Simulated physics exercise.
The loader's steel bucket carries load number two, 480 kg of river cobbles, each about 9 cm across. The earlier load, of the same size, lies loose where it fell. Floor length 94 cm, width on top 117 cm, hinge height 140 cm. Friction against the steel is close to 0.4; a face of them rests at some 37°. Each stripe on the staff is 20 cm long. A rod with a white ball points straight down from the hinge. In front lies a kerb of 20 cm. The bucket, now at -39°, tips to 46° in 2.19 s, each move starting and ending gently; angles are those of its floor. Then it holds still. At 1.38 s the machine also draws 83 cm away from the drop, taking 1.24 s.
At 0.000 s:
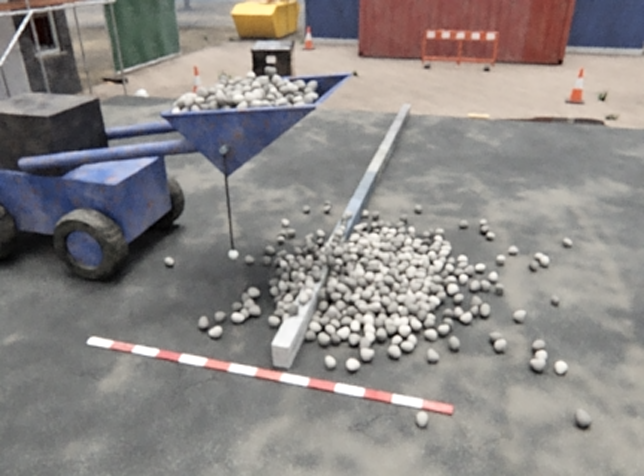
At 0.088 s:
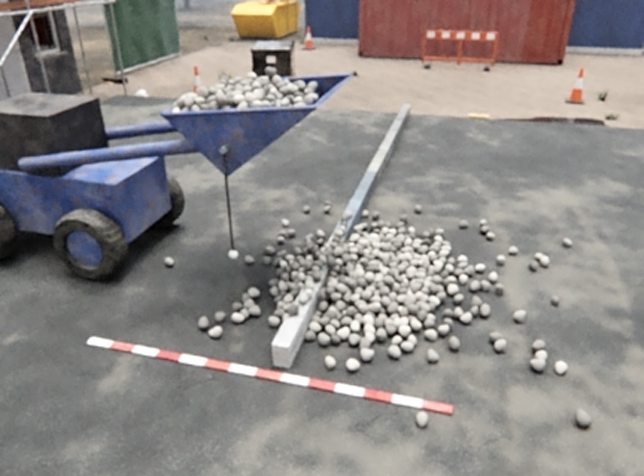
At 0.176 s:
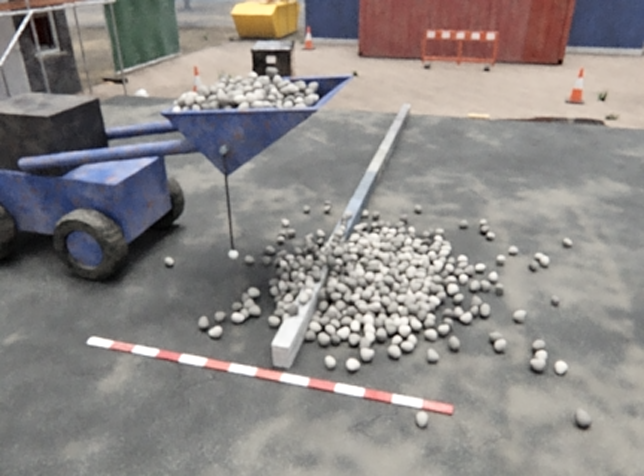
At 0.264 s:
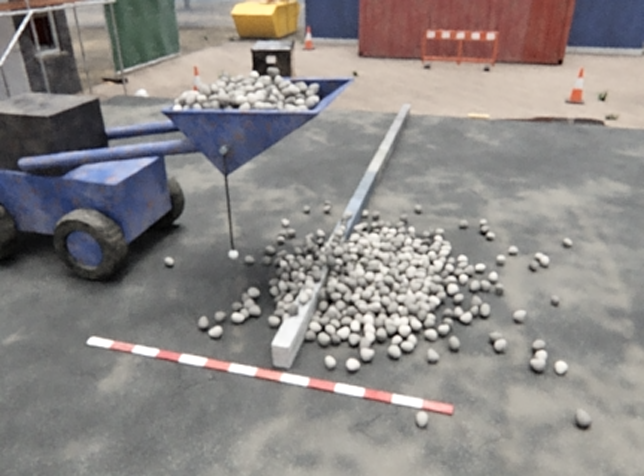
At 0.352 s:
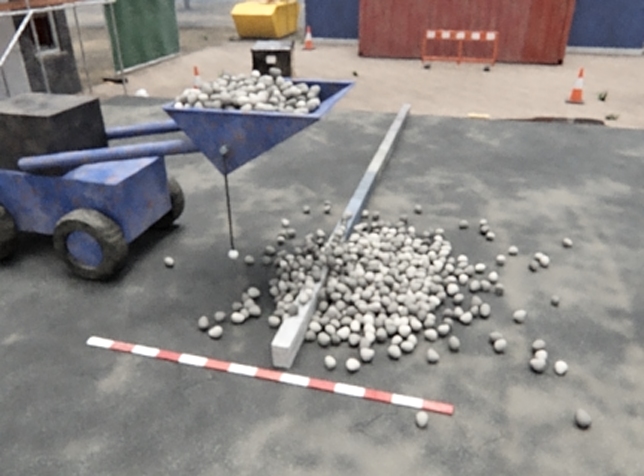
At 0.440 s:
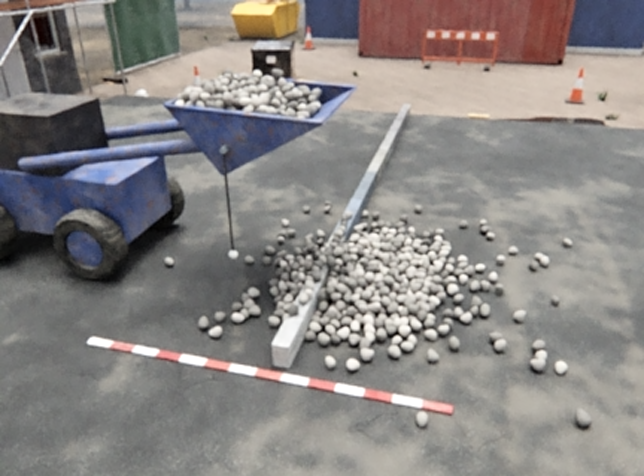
A blue loader's raised bucket, heaped with grey stones, hangs almost still at first, then tilts slowly forward, its right-hand lip dipping slightly. The stones inside shift a little as it turns, while the loader, the loose pile around the long kerb and the red-and-white staff stay still.
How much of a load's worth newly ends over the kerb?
About 36 per cent.
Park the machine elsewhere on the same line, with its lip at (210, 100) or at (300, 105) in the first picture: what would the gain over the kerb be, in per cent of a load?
Near 0 per cent from the first place, 25 from the second.
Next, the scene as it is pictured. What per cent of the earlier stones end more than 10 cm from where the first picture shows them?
About 5 per cent.
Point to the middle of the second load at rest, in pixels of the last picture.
Their middle is at about (308, 264).
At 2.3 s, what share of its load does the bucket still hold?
Roughly 0 per cent is still inside.
After 1.6 s the floor is at 33°; in per cent of one load, 82 in the bucket, 31 on this side of the kerb, 89 over the kerb; the foremost stones are at (552, 299).
After 2.3 s the floor is at 46°; in per cent of one load, 0 in the bucket, 83 on this side of the kerb, 119 over the kerb; the foremost stones are at (552, 299).
After 3.1 s the floor is at 46°; in per cent of one load, 0 in the bucket, 83 on this side of the kerb, 119 over the kerb; the foremost stones are at (552, 299).
After 5.7 s the floor is at 46°; in per cent of one load, 0 in the bucket, 83 on this side of the kerb, 119 over the kerb; the foremost stones are at (552, 299). Net gain over the kerb, 36.
